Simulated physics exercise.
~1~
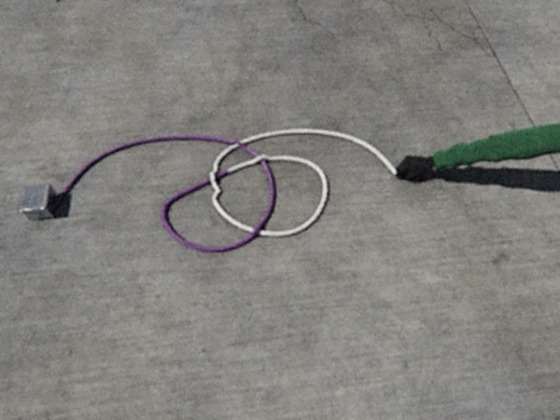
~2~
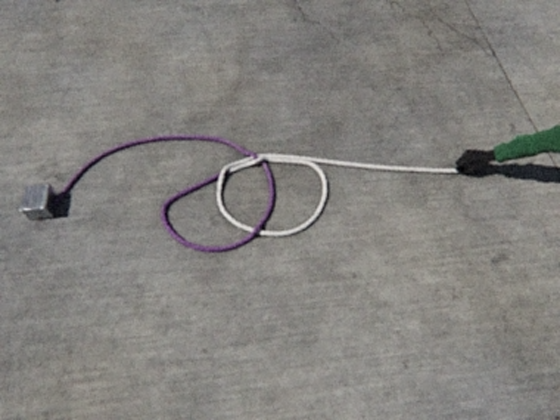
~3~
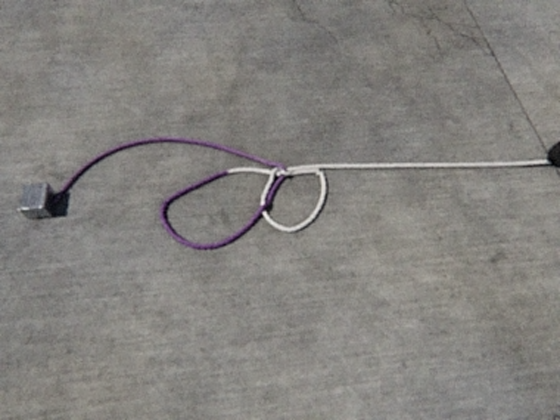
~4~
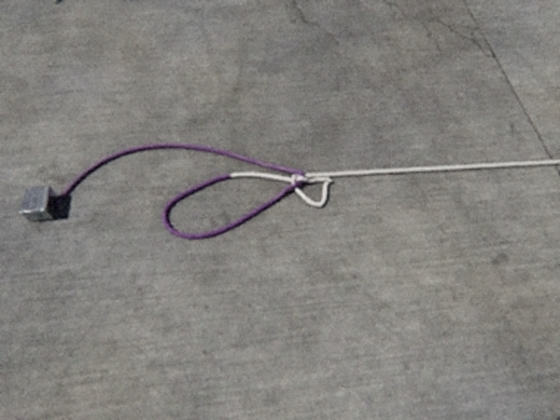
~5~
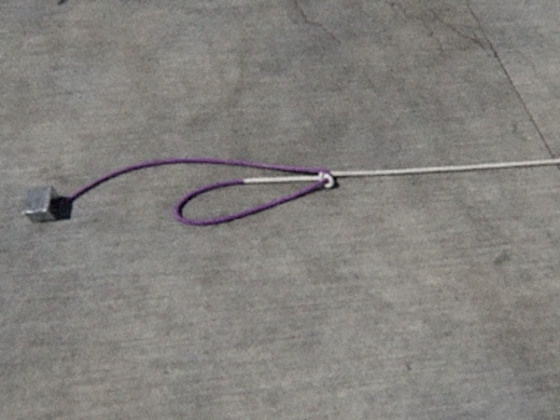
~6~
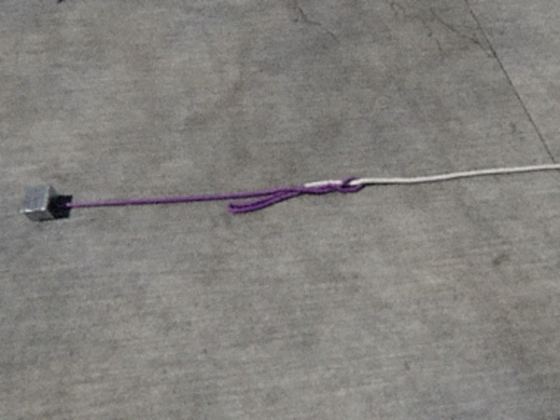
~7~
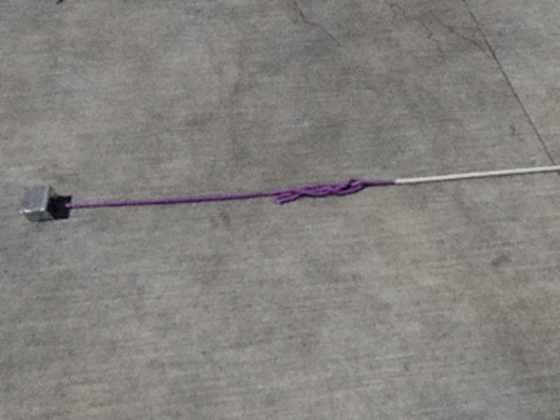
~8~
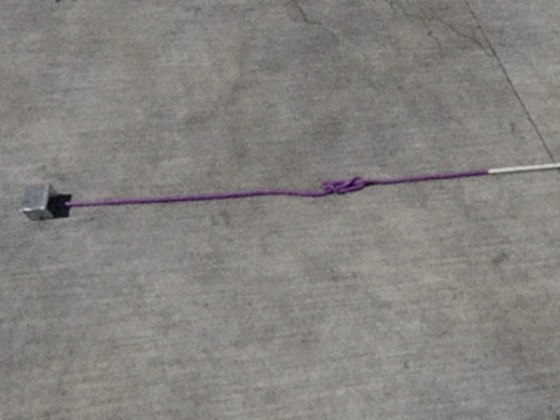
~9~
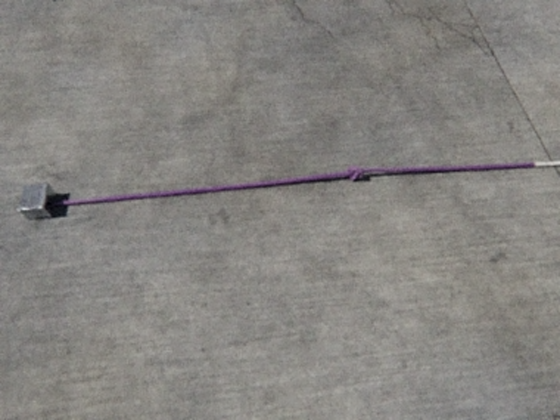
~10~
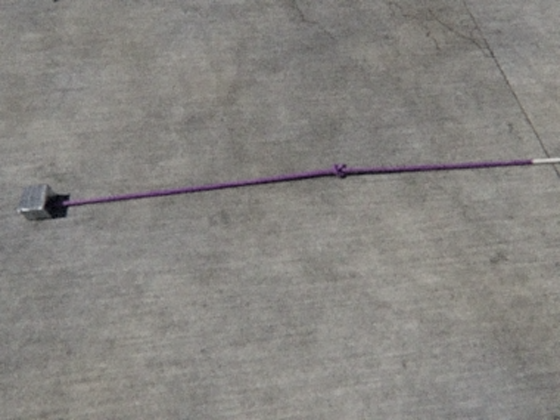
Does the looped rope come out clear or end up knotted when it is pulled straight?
It ends up knotted. The loops shrink into a small tight lump in the purple part of the rope.
